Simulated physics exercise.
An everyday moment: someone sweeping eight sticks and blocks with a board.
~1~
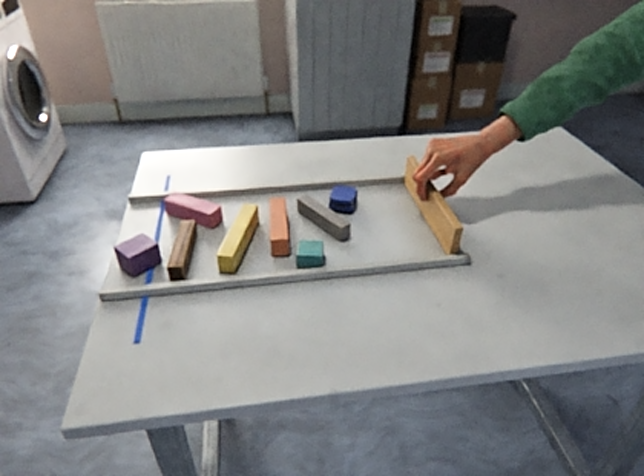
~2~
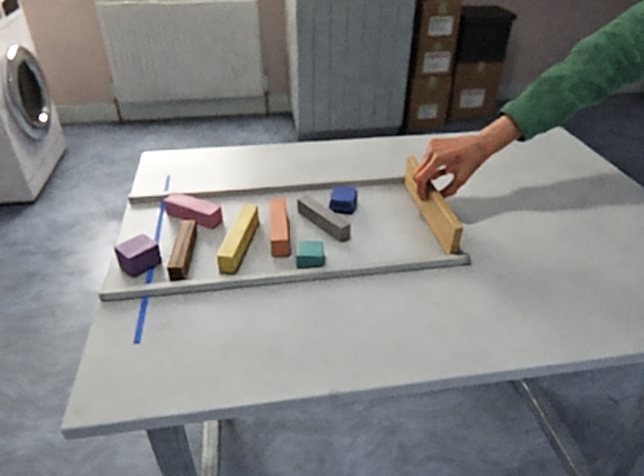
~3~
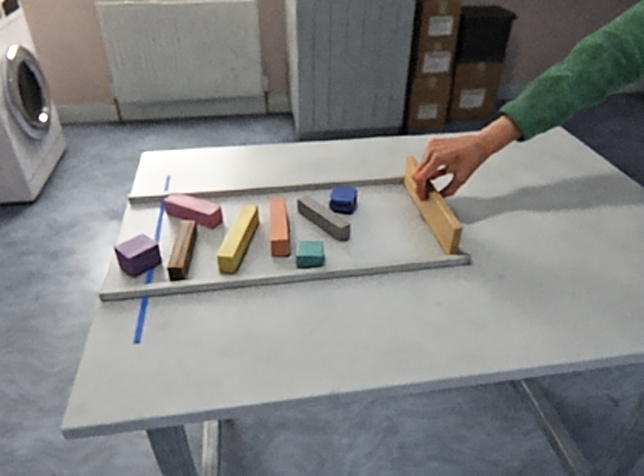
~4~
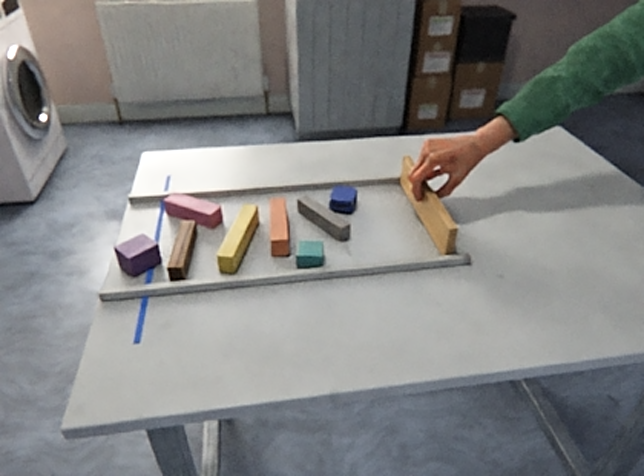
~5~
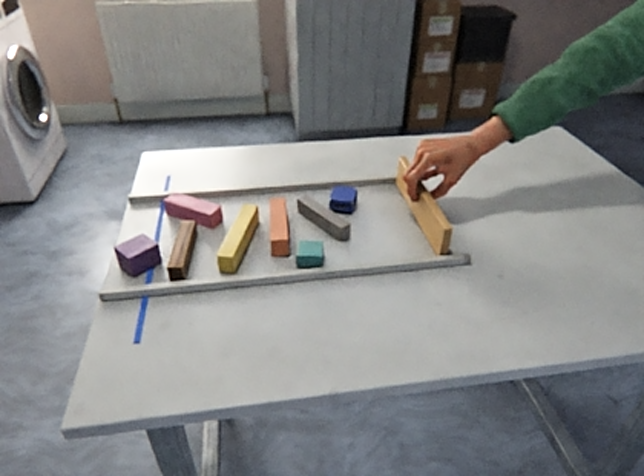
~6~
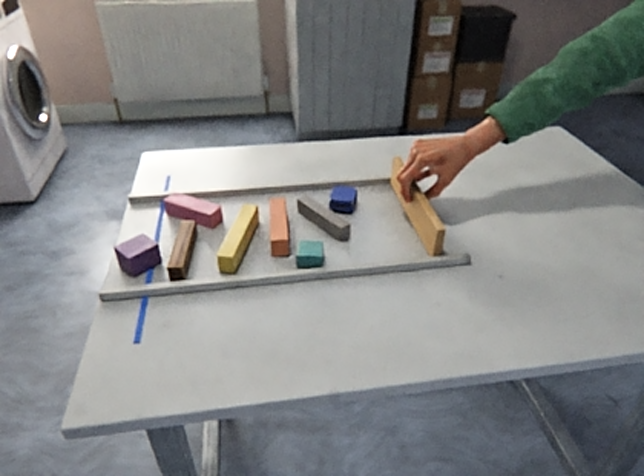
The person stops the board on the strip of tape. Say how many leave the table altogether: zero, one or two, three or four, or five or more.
Here the number that fall off is three or four.
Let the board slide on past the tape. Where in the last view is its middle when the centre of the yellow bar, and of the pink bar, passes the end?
For the yellow bar at (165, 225), for the pink bar at (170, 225).
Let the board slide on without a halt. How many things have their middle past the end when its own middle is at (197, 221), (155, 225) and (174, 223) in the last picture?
In that order 1, 4 and 2.
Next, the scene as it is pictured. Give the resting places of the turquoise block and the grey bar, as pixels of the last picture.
First (133, 277), then (133, 240).
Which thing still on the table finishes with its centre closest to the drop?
Foremost is the orange bar.
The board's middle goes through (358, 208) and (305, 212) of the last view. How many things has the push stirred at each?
At the one place 1, at the other 5.
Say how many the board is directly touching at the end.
It touches 3.
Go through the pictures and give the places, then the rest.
Purple block (138, 254); brown stick (183, 249); pink bar (193, 210); board (430, 202); tape (156, 240), in the first picture.
Brown stick (183, 249); turquoise block (310, 255), in the second picture.
Pink bar (193, 210); grey bar (323, 217), in the third picture.
Purple block (138, 254); board (425, 203), in the fourth picture.
Brown stick (183, 249); blue case (343, 200), in the fifth picture.
Purple block (138, 254); brown stick (183, 249); pink bar (193, 210); board (414, 203); tape (156, 240), in the sixth picture.
Soon after, none off yet; purple block at rest near (138, 254); brown stick at rest near (183, 249); pink bar at rest near (193, 210).
At rest, the number that fall off is three or four; fallen, yellow bar, pink bar, brown stick and purple block.
